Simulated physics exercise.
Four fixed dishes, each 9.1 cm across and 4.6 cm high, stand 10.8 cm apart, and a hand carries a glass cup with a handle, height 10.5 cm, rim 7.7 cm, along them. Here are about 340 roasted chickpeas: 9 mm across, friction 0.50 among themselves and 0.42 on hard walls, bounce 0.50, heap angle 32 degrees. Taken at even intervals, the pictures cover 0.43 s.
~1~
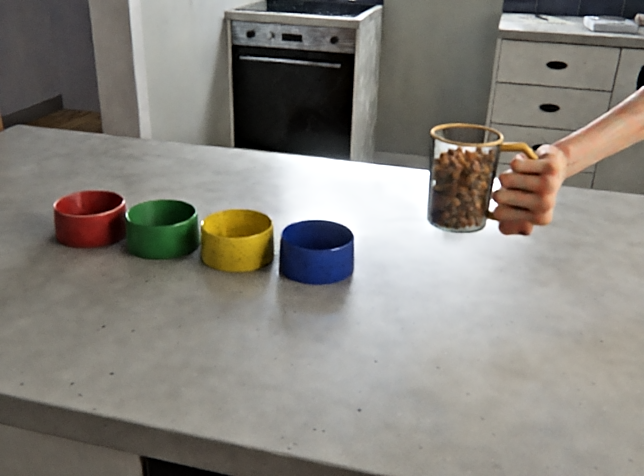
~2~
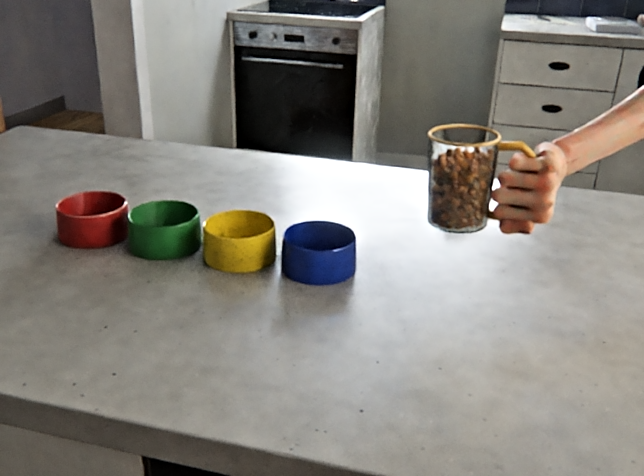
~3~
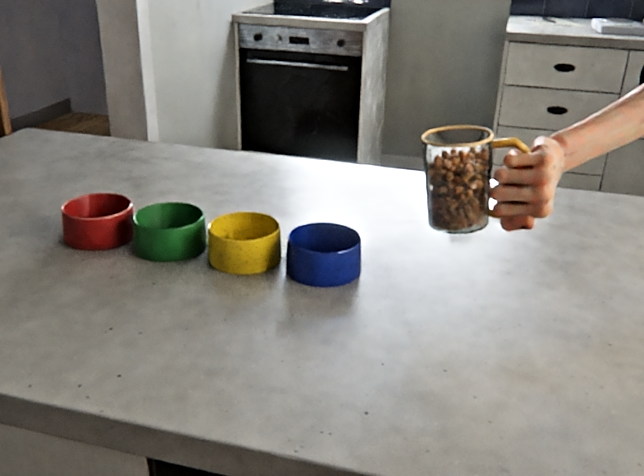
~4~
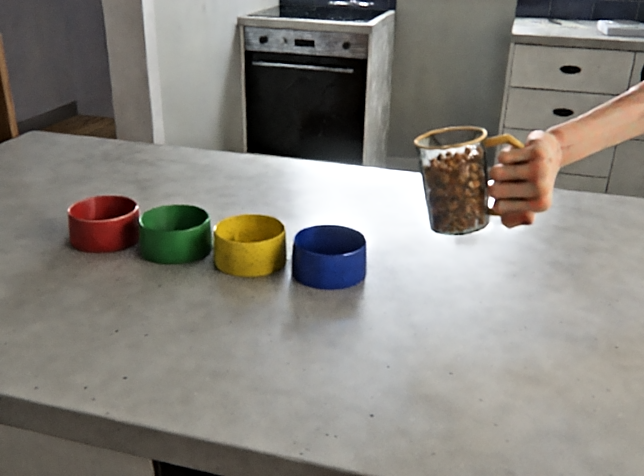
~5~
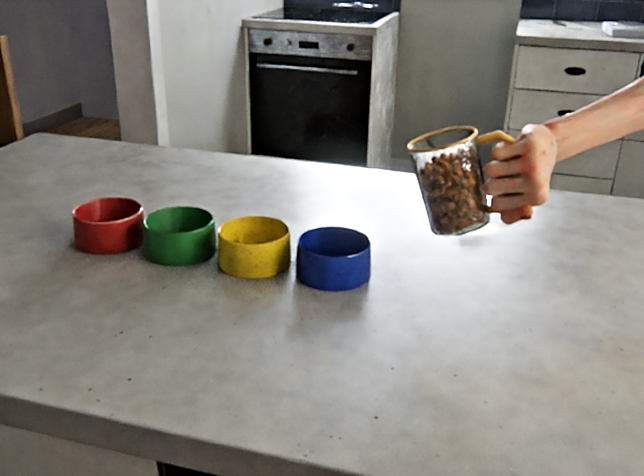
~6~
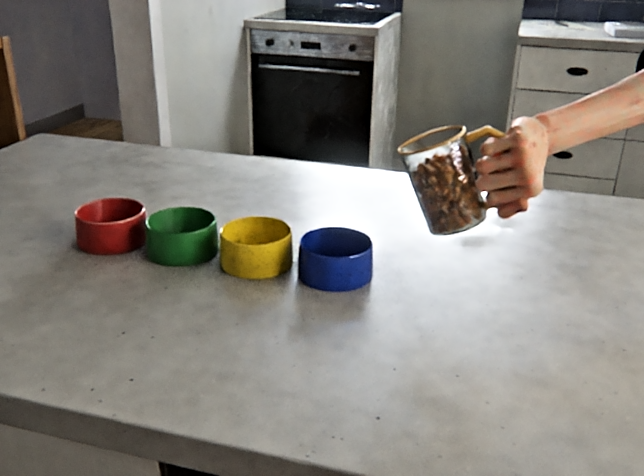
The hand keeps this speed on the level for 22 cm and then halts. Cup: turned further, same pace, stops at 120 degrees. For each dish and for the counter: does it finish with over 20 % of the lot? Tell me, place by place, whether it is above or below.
Red dish: Below the mark; blue dish: Below the mark; green dish: Below the mark; yellow dish: Above the mark; counter: Below the mark.
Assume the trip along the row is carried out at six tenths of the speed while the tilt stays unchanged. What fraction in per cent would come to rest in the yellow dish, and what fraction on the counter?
Yellow: 10; counter: 30.
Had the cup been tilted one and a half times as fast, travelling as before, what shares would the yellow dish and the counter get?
The yellow dish would get 40 and the counter 30.
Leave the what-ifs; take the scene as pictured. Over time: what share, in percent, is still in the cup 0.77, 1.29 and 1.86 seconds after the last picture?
In turn: 100 %, 100 %, 10 %.
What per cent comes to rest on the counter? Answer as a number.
Roughly 5 in a hundred.
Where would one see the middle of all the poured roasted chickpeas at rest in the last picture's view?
Near (253, 241).
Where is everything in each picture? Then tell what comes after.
In the first frame, cup at (461, 179), tilt 0 degrees, lip at (432, 132), moved 0.0 cm; middle of the pieces at (458, 188); blue dish at (318, 235); yellow dish at (237, 223); green dish at (161, 213); red dish at (89, 203).
In the second frame, cup at (461, 179), tilt 2 degrees, lip at (430, 133), moved 0.3 cm; middle of the pieces at (457, 189).
In the third frame, cup at (458, 180), tilt 7 degrees, lip at (423, 137), moved 1.2 cm; middle of the pieces at (455, 190).
In the fourth frame, cup at (455, 182), tilt 12 degrees, lip at (416, 141), moved 2.2 cm; middle of the pieces at (454, 192).
In the fifth frame, cup at (451, 182), tilt 17 degrees, lip at (409, 146), moved 3.1 cm; middle of the pieces at (451, 192).
In the sixth frame, cup at (445, 182), tilt 22 degrees, lip at (400, 149), moved 4.1 cm; middle of the pieces at (445, 192); blue dish at (336, 242); yellow dish at (256, 231); green dish at (181, 220); red dish at (110, 210).
Then, 0.77 s after the last picture, tilt 69 degrees; cup holds 100 %.
Then, 1.29 s after the last picture, tilt 100 degrees; cup holds 100 %.
Then, 1.86 s after the last picture, tilt 120 degrees; cup holds 10 %, yellow 90 %.
In the end, red 0 %, blue 0 %, green 0 %, yellow 95 %, counter 5 %.
